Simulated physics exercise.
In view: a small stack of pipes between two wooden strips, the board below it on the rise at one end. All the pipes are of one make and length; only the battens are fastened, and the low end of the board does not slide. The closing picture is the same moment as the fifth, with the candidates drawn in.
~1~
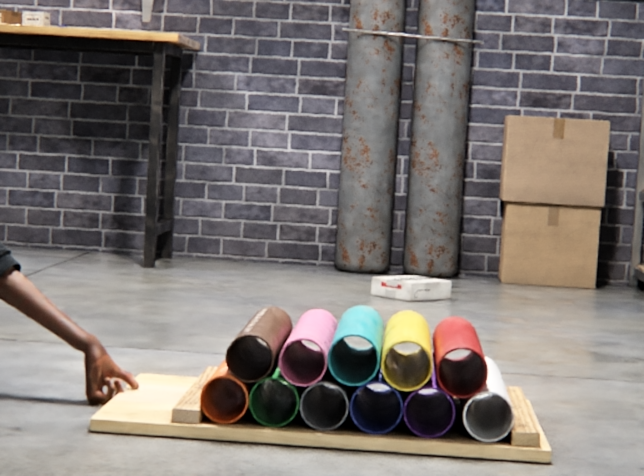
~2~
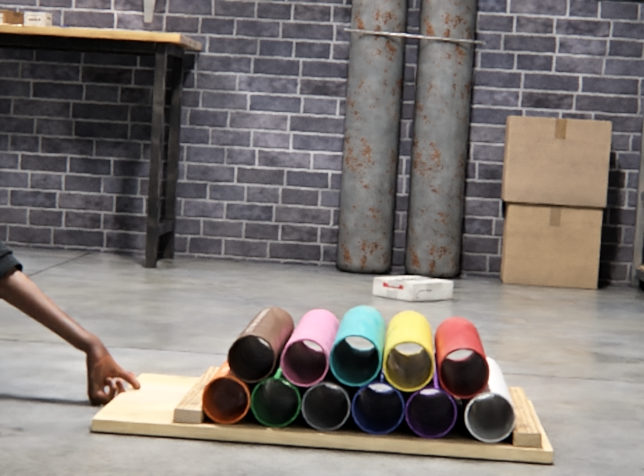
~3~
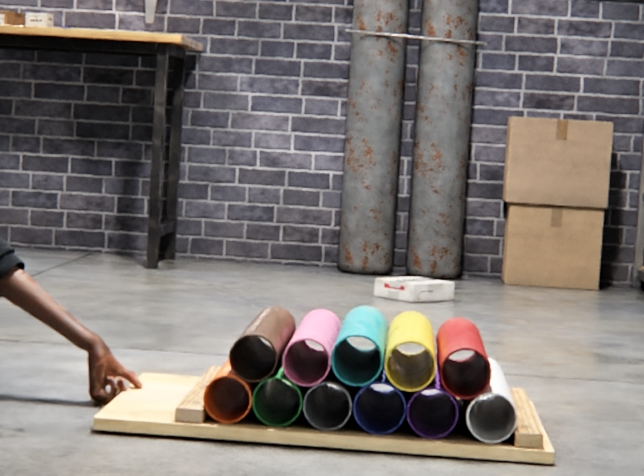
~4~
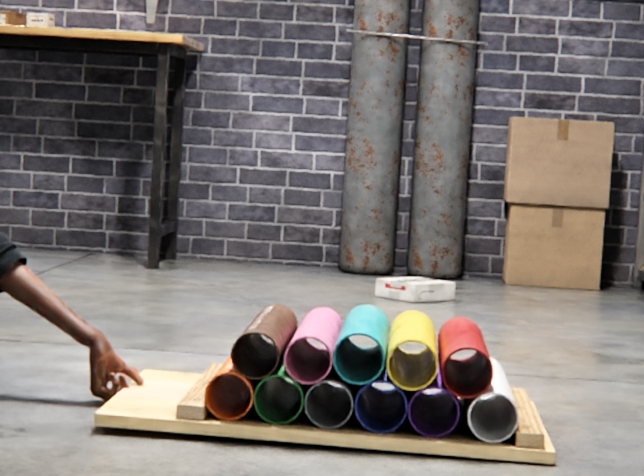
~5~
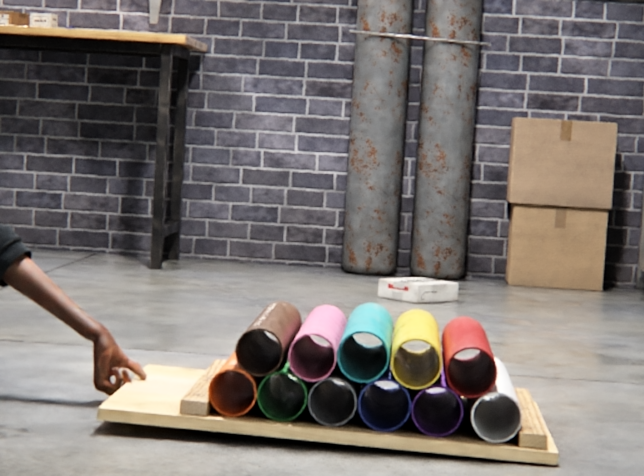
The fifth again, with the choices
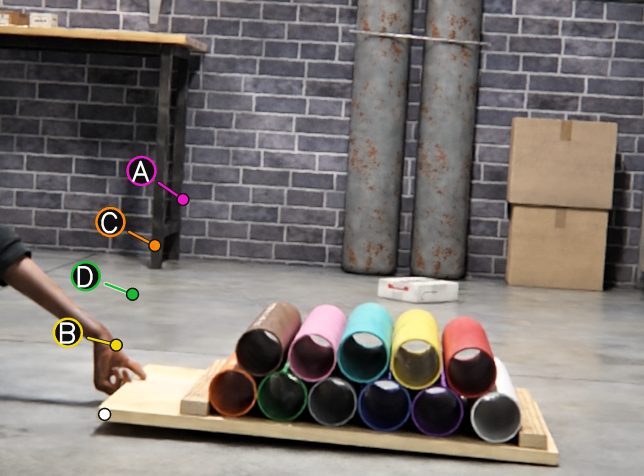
Colourful pipes stacked in two rows on a wooden board, a hand at the left slightly raising that end.
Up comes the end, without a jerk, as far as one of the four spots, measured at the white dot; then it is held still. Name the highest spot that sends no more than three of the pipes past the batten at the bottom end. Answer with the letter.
C is the limit.
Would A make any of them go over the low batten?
At A: Yes.
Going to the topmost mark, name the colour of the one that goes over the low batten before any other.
The red one.
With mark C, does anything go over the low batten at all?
No, at C.
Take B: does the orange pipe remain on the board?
Yes.
On the copy, A at (183, 200); B at (117, 345); C at (155, 245); D at (132, 294); the white dot at (105, 414).
On C. First, board at 15°.
Then, board at 24°.
Finally, board at 24°, none over the low batten.
By contrast, A four over the low batten (yellow, red, pink, turquoise); B none over the low batten; D none over the low batten.
